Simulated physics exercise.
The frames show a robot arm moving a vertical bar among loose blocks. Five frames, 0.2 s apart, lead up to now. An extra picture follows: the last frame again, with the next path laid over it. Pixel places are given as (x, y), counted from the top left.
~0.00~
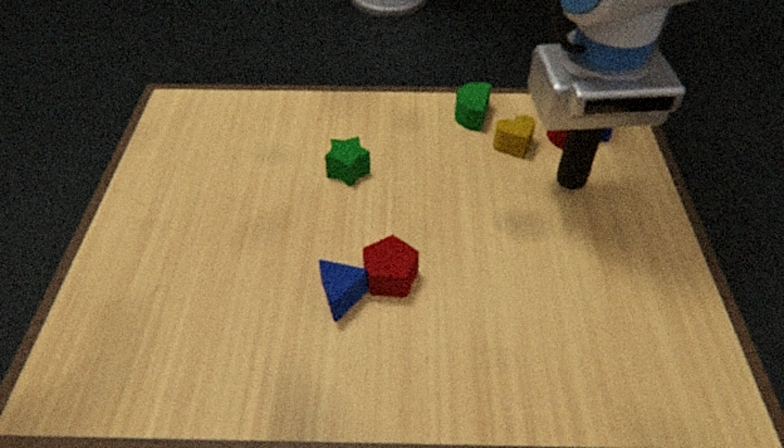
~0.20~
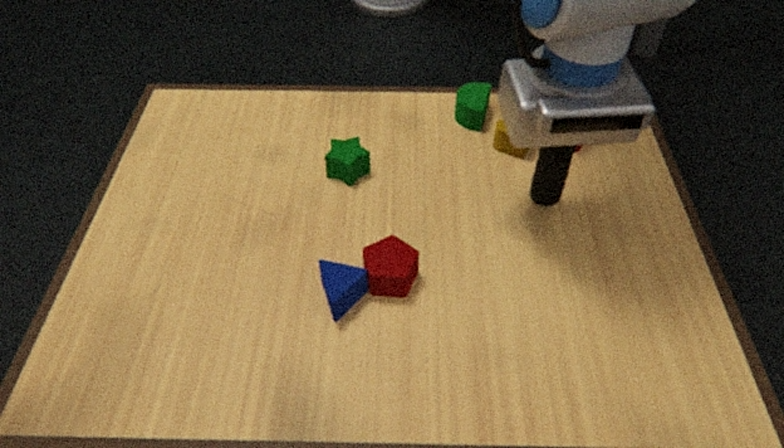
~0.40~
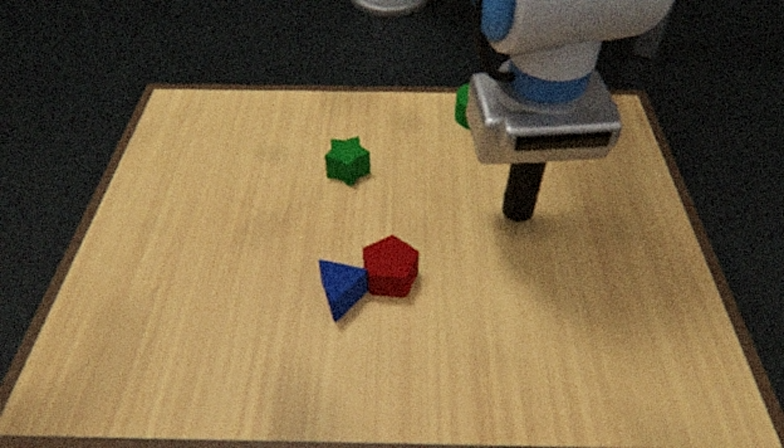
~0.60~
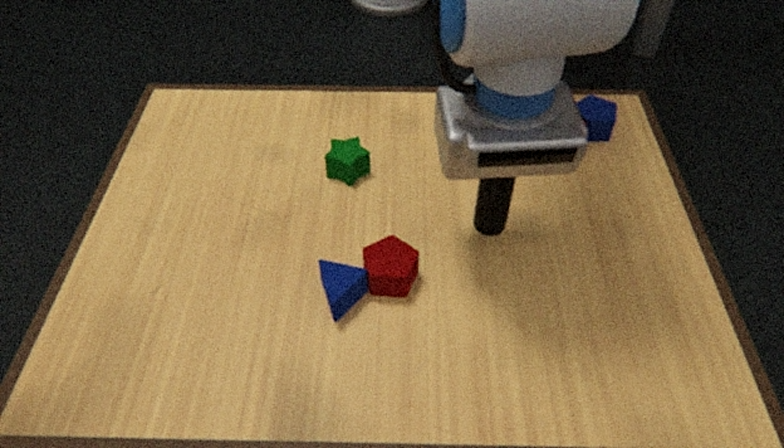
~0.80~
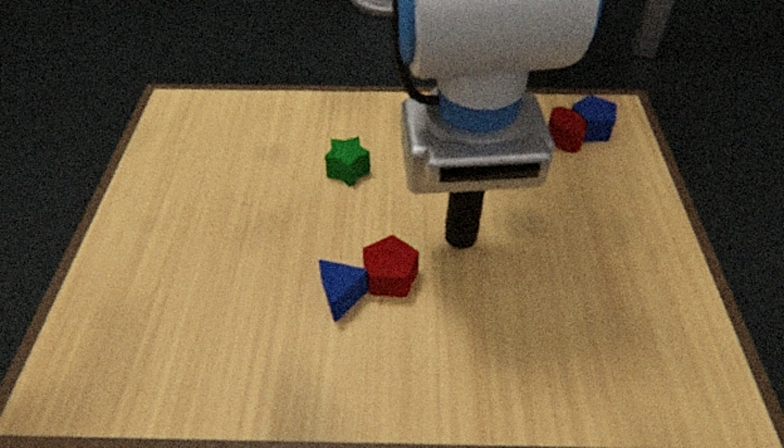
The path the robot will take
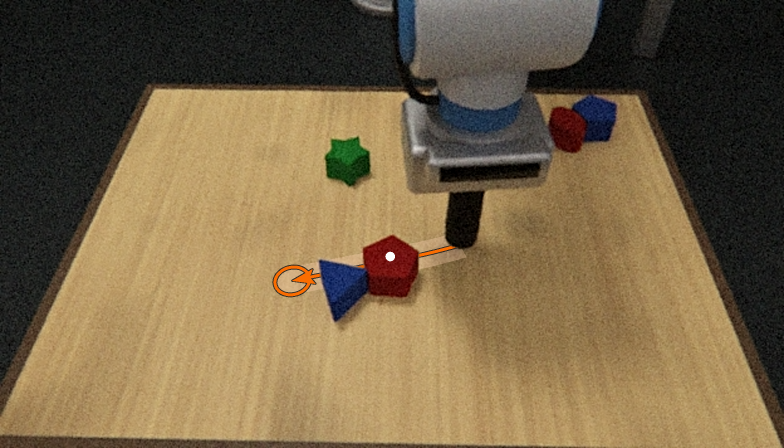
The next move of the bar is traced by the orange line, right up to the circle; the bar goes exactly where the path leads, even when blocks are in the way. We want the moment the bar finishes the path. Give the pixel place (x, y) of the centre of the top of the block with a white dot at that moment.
Its top middle will sit at (354, 284).
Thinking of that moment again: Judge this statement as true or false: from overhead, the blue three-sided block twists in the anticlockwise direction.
The statement is false.
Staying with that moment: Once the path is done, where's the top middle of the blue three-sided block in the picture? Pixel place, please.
It ends at (309, 301).
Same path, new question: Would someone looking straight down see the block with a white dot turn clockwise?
Going by the path, no.
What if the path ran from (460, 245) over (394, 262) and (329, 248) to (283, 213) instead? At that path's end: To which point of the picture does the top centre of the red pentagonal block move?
My prediction: (361, 277).
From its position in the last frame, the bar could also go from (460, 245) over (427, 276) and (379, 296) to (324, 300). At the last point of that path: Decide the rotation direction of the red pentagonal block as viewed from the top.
Seen from above, its turn is clockwise.
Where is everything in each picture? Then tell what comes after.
Bar tip (571, 180); block tops, blue three-sided block (340, 277); red pentagonal block (390, 257), in the first picture.
Bar (545, 196); blocks unchanged, in the second picture.
Bar (518, 211); blocks unchanged, in the third picture.
Bar (489, 225); blocks unchanged, in the fourth picture.
Bar (461, 237); blue three-sided block (340, 277); red pentagonal block (390, 257), in the fifth picture.
Path on the board, from (460, 245) directly to (292, 281); the dot is on the red pentagonal block.
The first path, step by step. One third of the way, bar (406, 250); blue three-sided block (331, 280), turned 20° clockwise; red pentagonal block (379, 264), turned 15° anticlockwise.
Two thirds of the way, bar (348, 262); blue three-sided block (309, 300), turned 50° clockwise; red pentagonal block (355, 283), turned 45° anticlockwise.
At the end, bar (291, 273); blue three-sided block (309, 301), turned 50° clockwise; red pentagonal block (354, 284), turned 50° anticlockwise.
